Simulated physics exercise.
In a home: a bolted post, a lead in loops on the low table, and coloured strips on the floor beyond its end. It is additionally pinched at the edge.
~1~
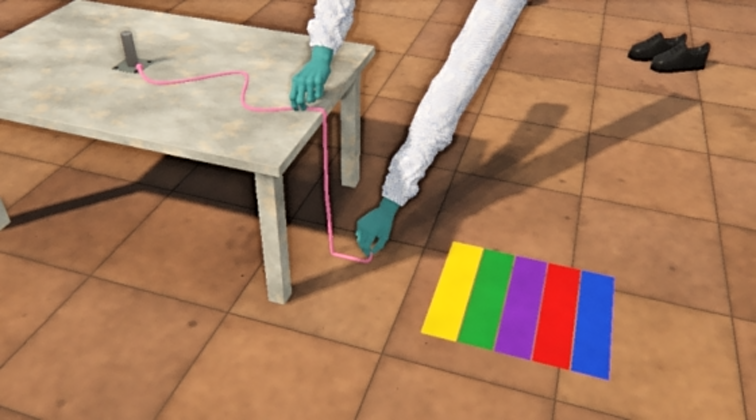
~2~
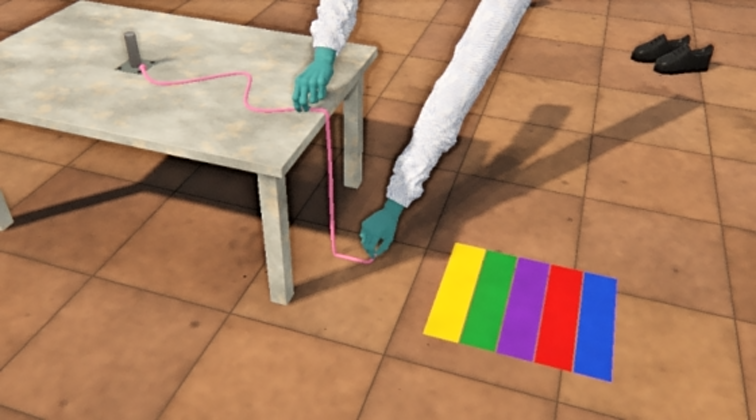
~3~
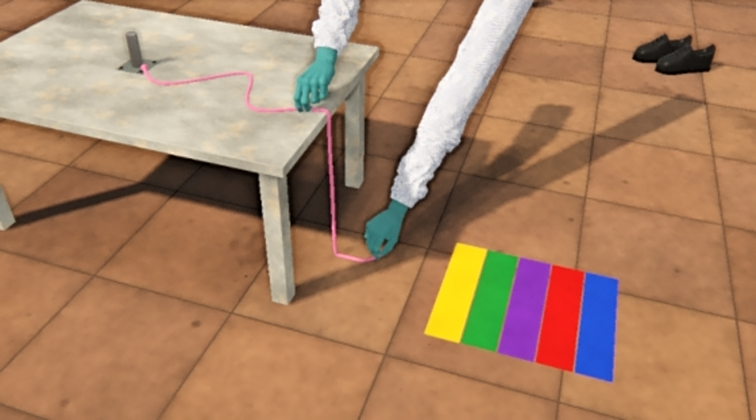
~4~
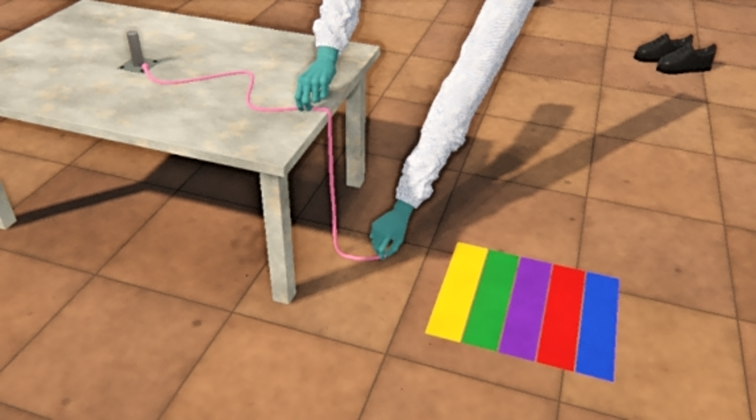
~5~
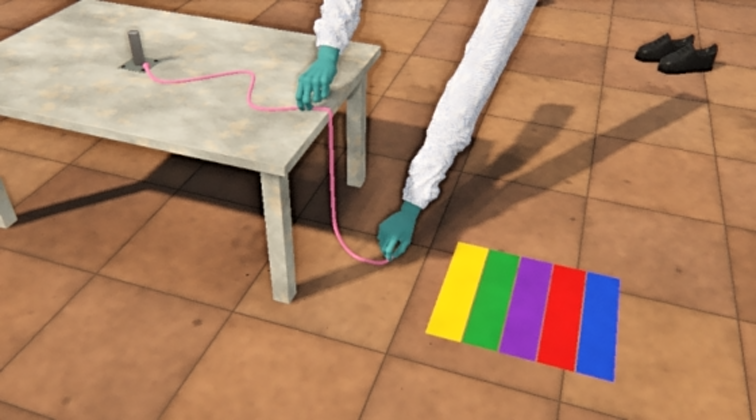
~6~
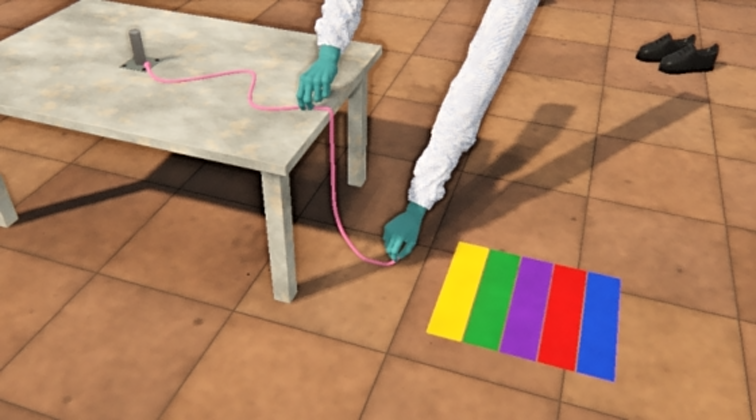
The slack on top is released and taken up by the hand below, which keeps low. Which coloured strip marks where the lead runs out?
Red.
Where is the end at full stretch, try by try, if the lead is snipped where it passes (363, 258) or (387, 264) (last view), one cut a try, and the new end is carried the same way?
In turn, around (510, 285) and around (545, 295).
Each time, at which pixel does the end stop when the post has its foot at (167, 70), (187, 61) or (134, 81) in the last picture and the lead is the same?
In pixels, the answers are (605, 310), (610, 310) and (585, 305).
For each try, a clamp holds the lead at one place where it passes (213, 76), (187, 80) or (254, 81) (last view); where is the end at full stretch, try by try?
Going try by try, I'd put it close to (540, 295), then (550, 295), and finally (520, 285).
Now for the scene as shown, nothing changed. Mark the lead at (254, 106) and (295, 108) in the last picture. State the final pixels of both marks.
I'd say about (330, 107) for one and about (364, 132) for the other.
Soon after, end near (514, 286); over green.
Then, end near (547, 294); over purple.
At full stretch, end near (567, 299); over red. It gets as far as the red strip.
